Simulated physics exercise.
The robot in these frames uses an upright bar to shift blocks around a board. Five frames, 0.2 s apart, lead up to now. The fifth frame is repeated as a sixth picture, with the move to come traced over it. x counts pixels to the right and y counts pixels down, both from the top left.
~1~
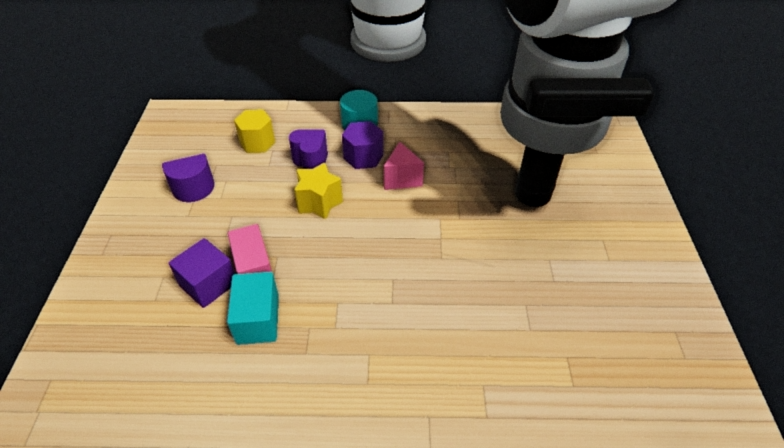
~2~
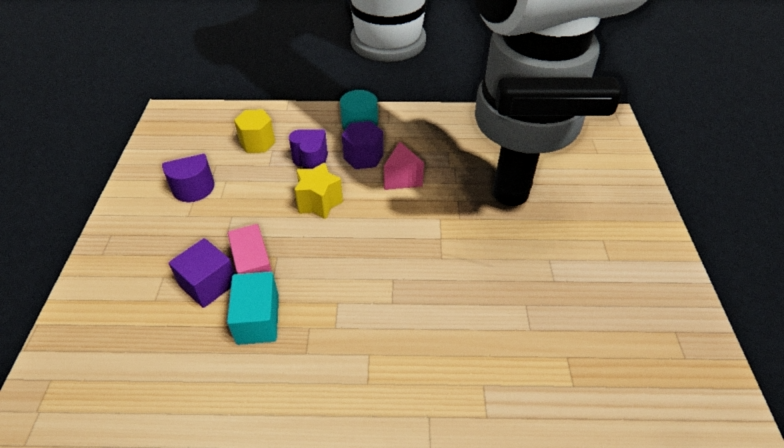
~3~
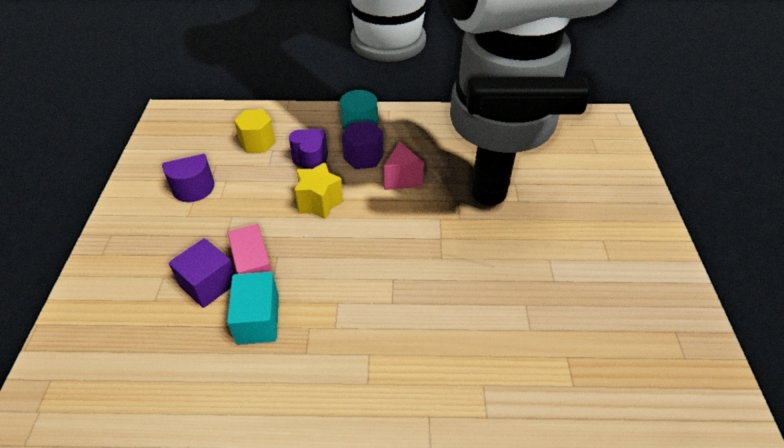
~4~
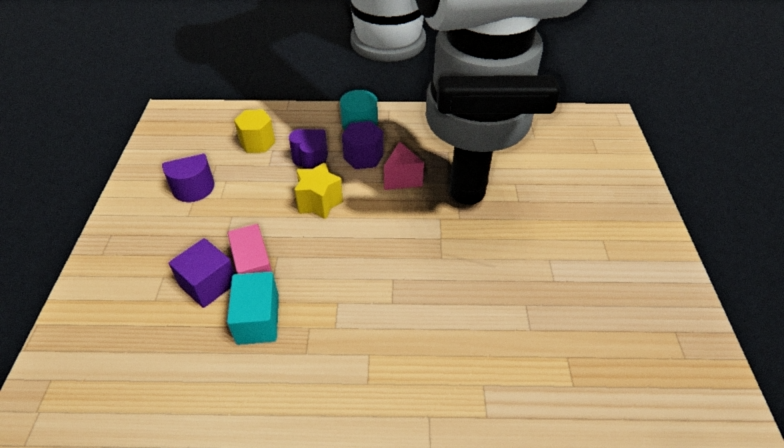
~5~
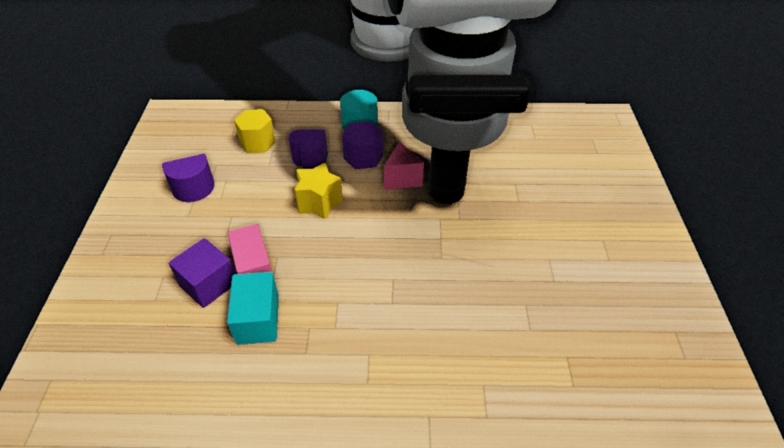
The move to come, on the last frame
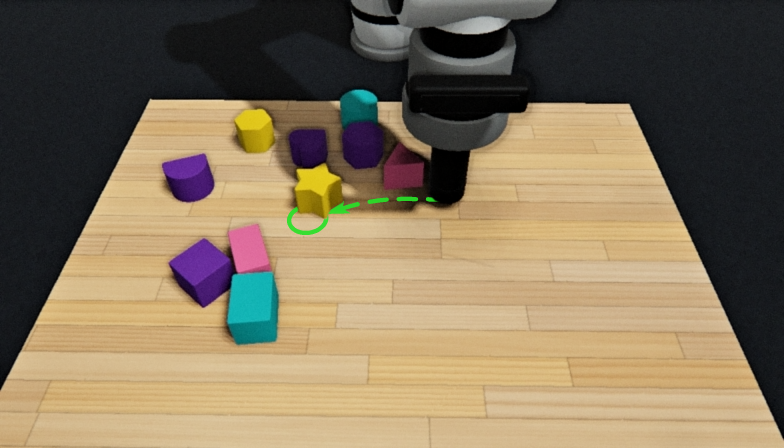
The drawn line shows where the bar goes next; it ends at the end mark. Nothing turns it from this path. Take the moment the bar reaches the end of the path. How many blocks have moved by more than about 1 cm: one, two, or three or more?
1.
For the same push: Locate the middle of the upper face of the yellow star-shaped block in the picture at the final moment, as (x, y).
It should be at (273, 179) by then.
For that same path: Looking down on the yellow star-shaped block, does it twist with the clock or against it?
Clockwise.
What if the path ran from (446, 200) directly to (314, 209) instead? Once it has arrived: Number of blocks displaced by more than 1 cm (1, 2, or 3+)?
That makes 1 block.
The drawn path runs from (446, 200) through (376, 201) to (308, 219).
What follows on the original path. One third of the way, bar at (398, 192); pink triangular piece at (401, 154).
Two thirds of the way, bar at (351, 198); yellow star-shaped block at (307, 179); pink triangular piece at (400, 154).
At the end, bar at (306, 212); yellow star-shaped block at (273, 179), turned 55° clockwise; purple six-sided block not moved; pink triangular piece at (400, 154).
